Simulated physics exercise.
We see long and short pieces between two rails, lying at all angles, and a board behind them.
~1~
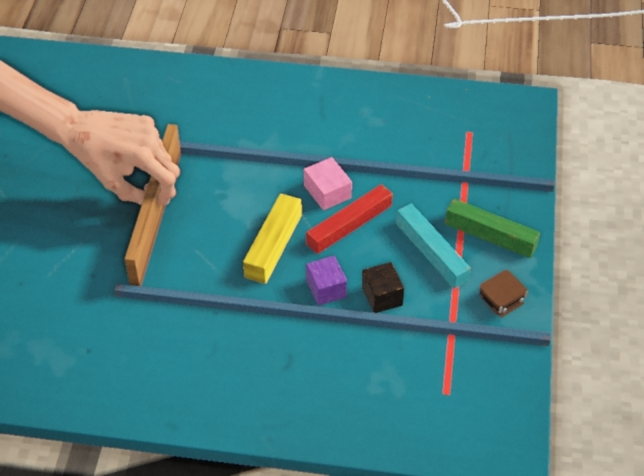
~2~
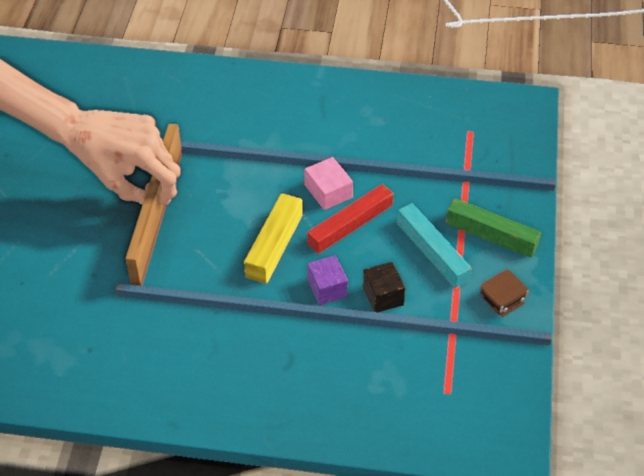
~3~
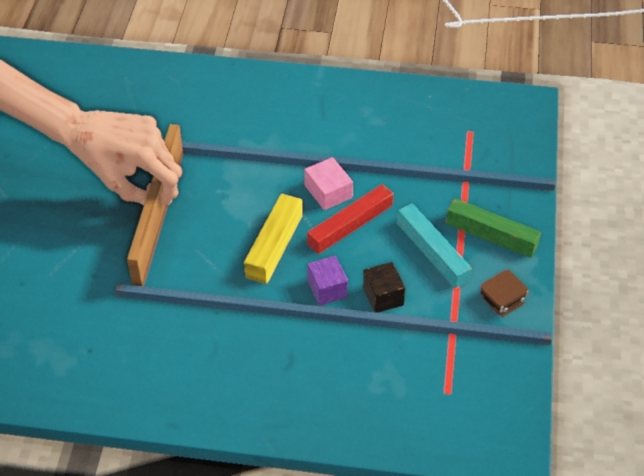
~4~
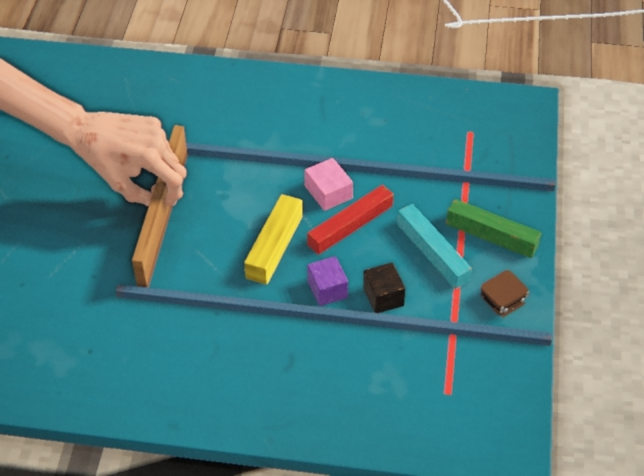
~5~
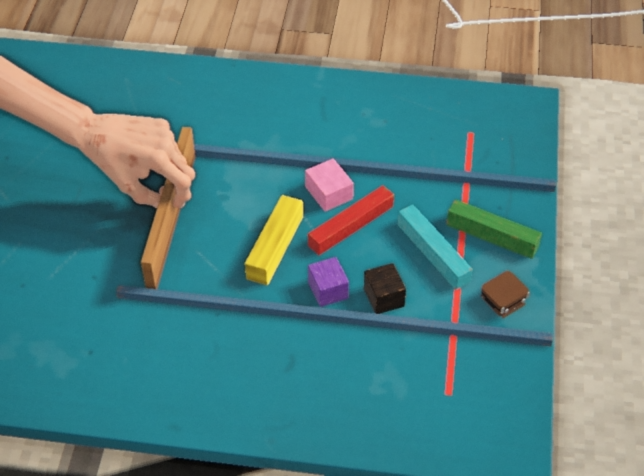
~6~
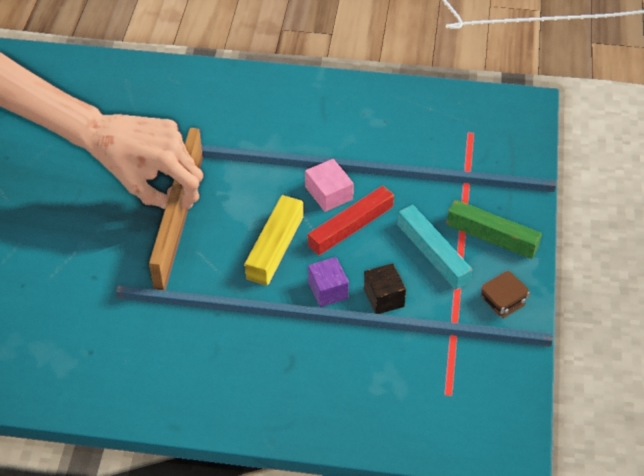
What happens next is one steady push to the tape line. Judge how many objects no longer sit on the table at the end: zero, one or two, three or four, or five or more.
The push clears one or two off the end, I'd bet.
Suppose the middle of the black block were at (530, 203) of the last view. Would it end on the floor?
I reckon from there it stays aboard.
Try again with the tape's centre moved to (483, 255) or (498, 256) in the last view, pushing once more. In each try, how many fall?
Counts per try: 3; 4.
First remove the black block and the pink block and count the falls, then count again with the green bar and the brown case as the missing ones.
Fallen: 0, and 0 in the other try.
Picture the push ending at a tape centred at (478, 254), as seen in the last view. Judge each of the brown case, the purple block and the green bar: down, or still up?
The brown case: It is gone. The purple block: It is still there. The green bar: It is gone.
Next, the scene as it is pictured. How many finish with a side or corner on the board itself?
That comes to 2.
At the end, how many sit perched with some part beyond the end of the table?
Count of overhanging things: 2.
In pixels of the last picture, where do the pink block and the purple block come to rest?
Final positions - pink block around (481, 206), purple block around (496, 303).
Early on, none off yet; brown case at rest near (504, 295); green bar at rest near (493, 229); turquoise bar at rest near (434, 247).
A while later, none off yet; brown case at rest near (504, 295); green bar at rest near (496, 228); turquoise bar travelled a little near (456, 252).
Finally, the number that fall off is one or two; lost, brown case.
